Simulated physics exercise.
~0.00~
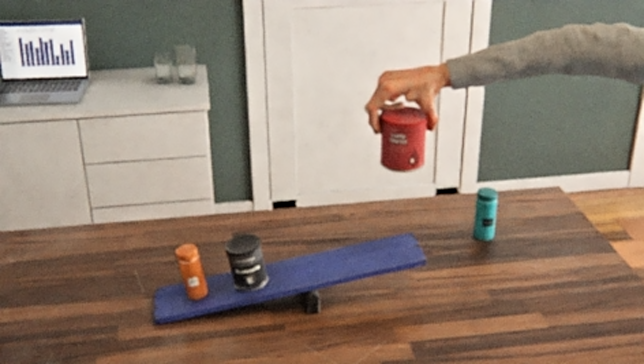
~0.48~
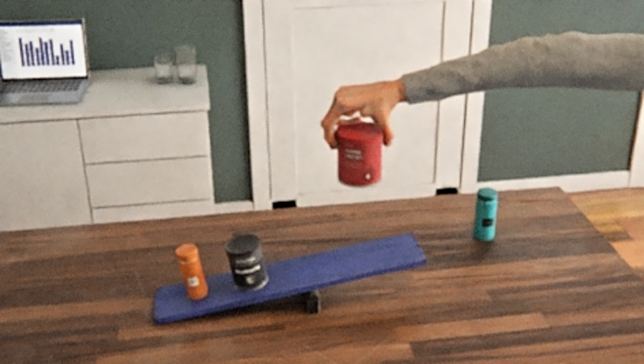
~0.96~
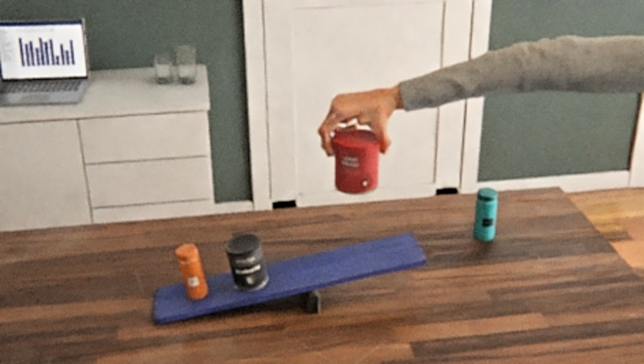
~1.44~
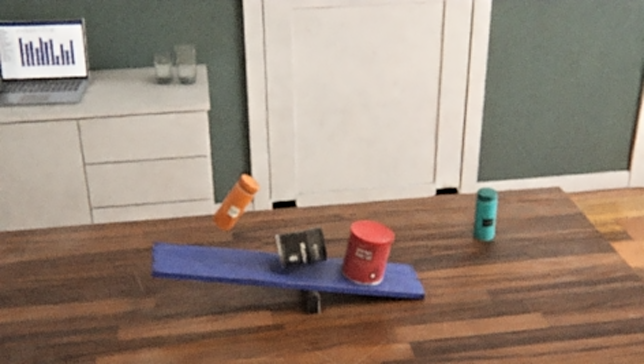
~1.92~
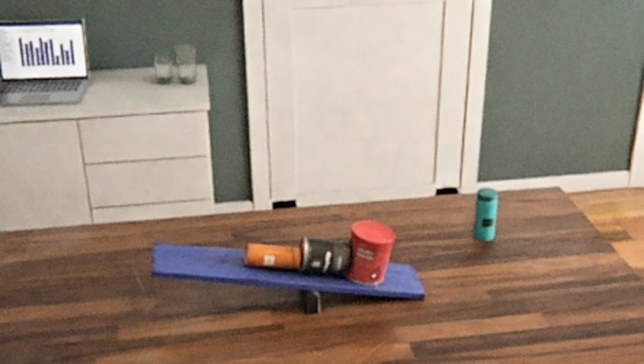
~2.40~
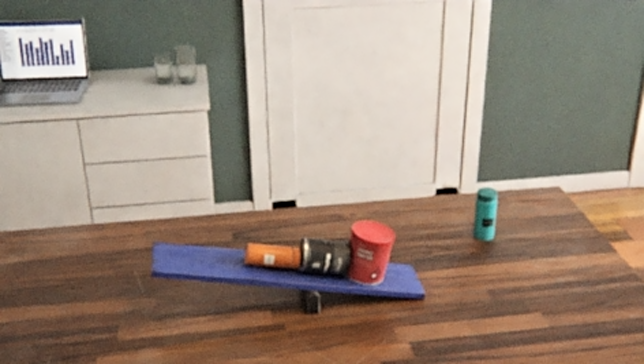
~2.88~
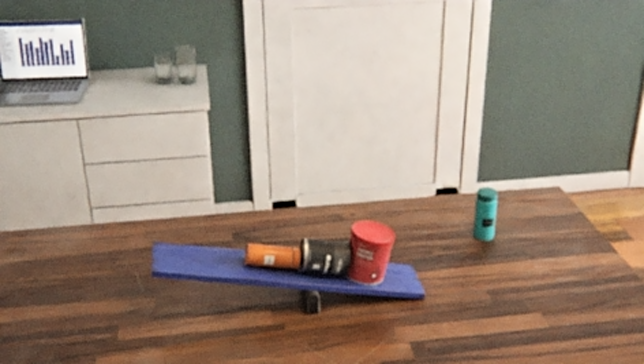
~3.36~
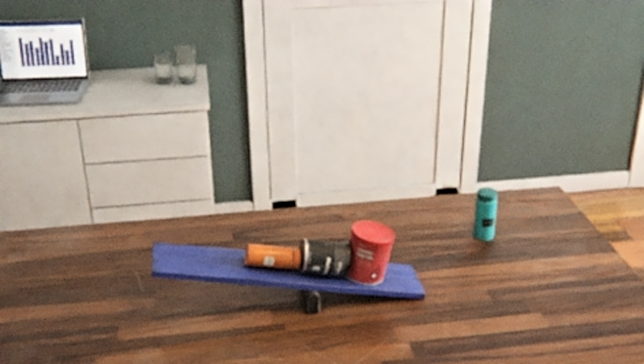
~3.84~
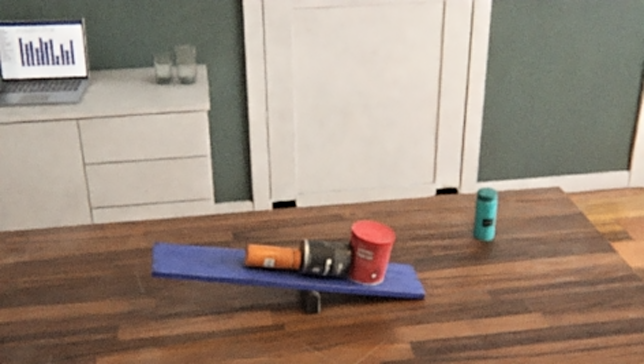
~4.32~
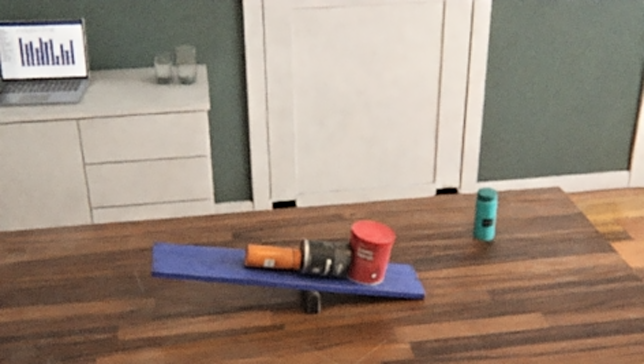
The footage shows a hand releasing a red tin onto the raised right end of a blue plank balanced like a see-saw, which tips down on that side, toppling an orange shaker and black tin that end up lying beside the upright red tin.
